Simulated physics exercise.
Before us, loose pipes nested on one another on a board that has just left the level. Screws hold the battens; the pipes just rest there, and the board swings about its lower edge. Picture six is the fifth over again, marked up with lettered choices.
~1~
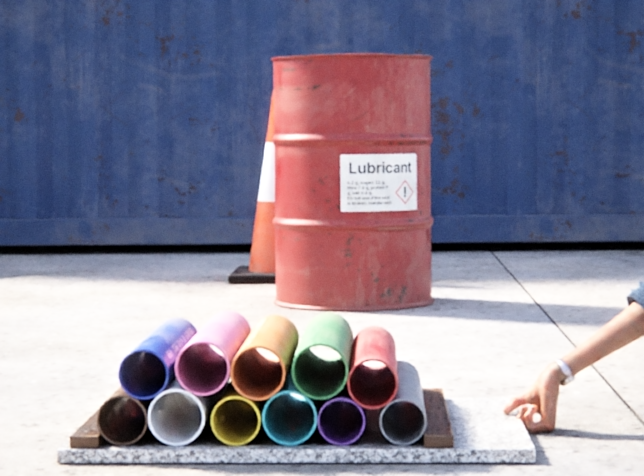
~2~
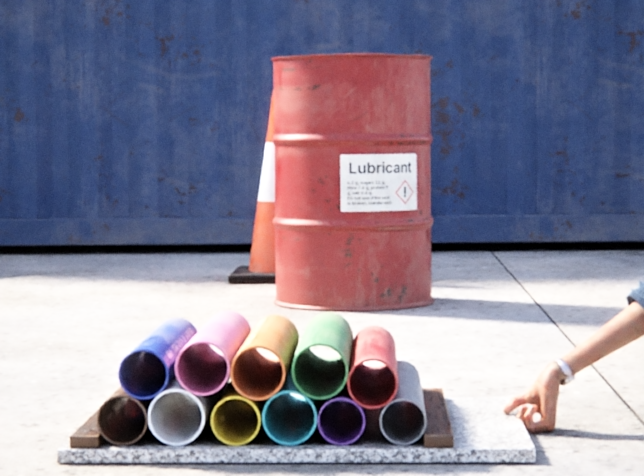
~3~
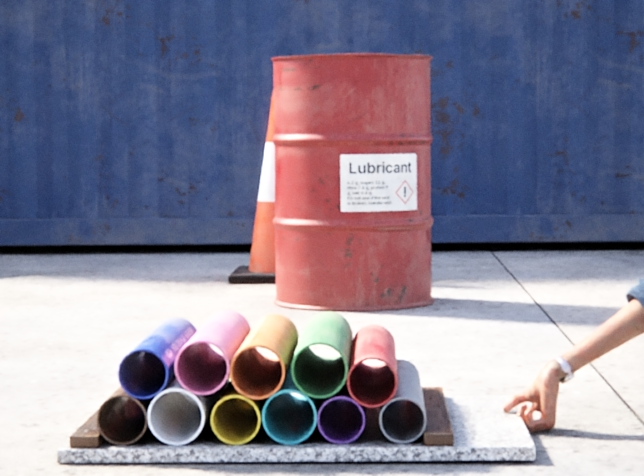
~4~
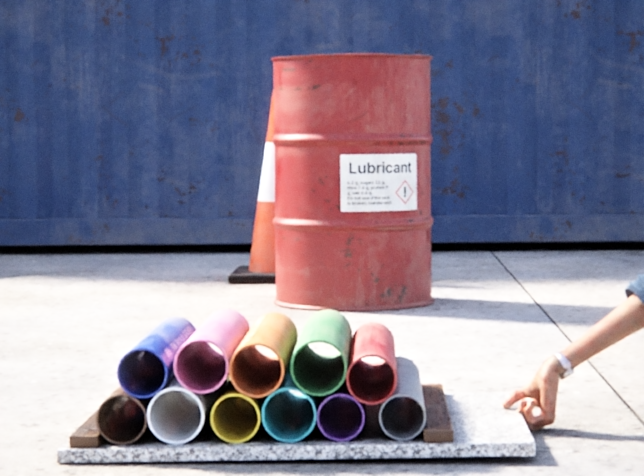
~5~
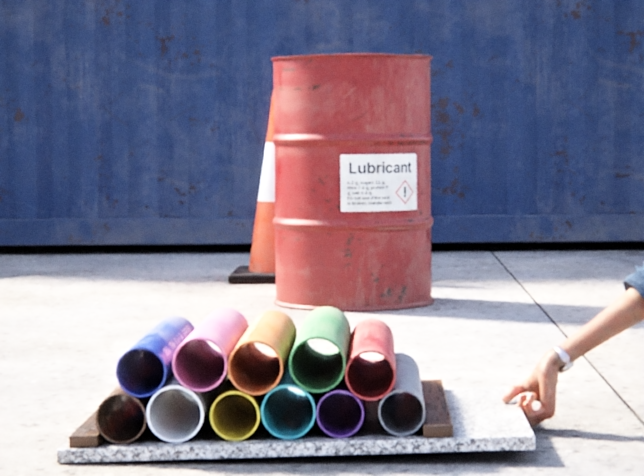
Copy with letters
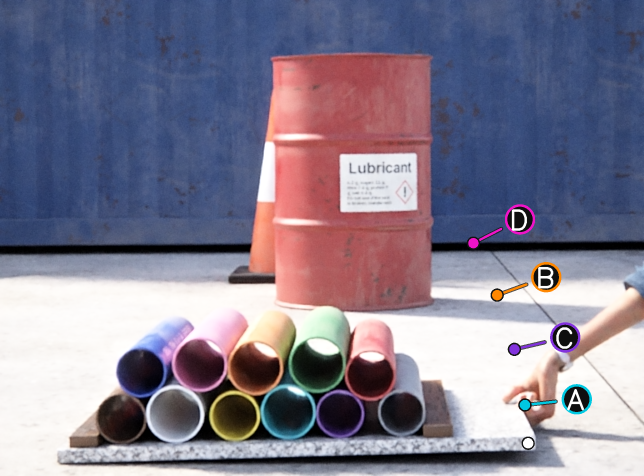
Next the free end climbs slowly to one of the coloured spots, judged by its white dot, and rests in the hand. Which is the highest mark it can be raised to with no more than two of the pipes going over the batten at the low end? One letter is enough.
Up to B.
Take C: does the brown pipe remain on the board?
The brown pipe: Yes.
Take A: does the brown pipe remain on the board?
Yes, with A.
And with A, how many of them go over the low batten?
It comes to none.
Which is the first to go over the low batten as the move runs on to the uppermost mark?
It is the blue one.
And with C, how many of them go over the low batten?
It comes to none.
On the marked copy, A at (525, 405); B at (497, 295); C at (514, 349); D at (473, 243); the white dot at (528, 443).
Following B. Soon after the start, board at 14°.
Later, board at 20°.
In the end, board at 20°, none over the low batten.
As for the rest, A none over the low batten; C none over the low batten; D ten over the low batten.
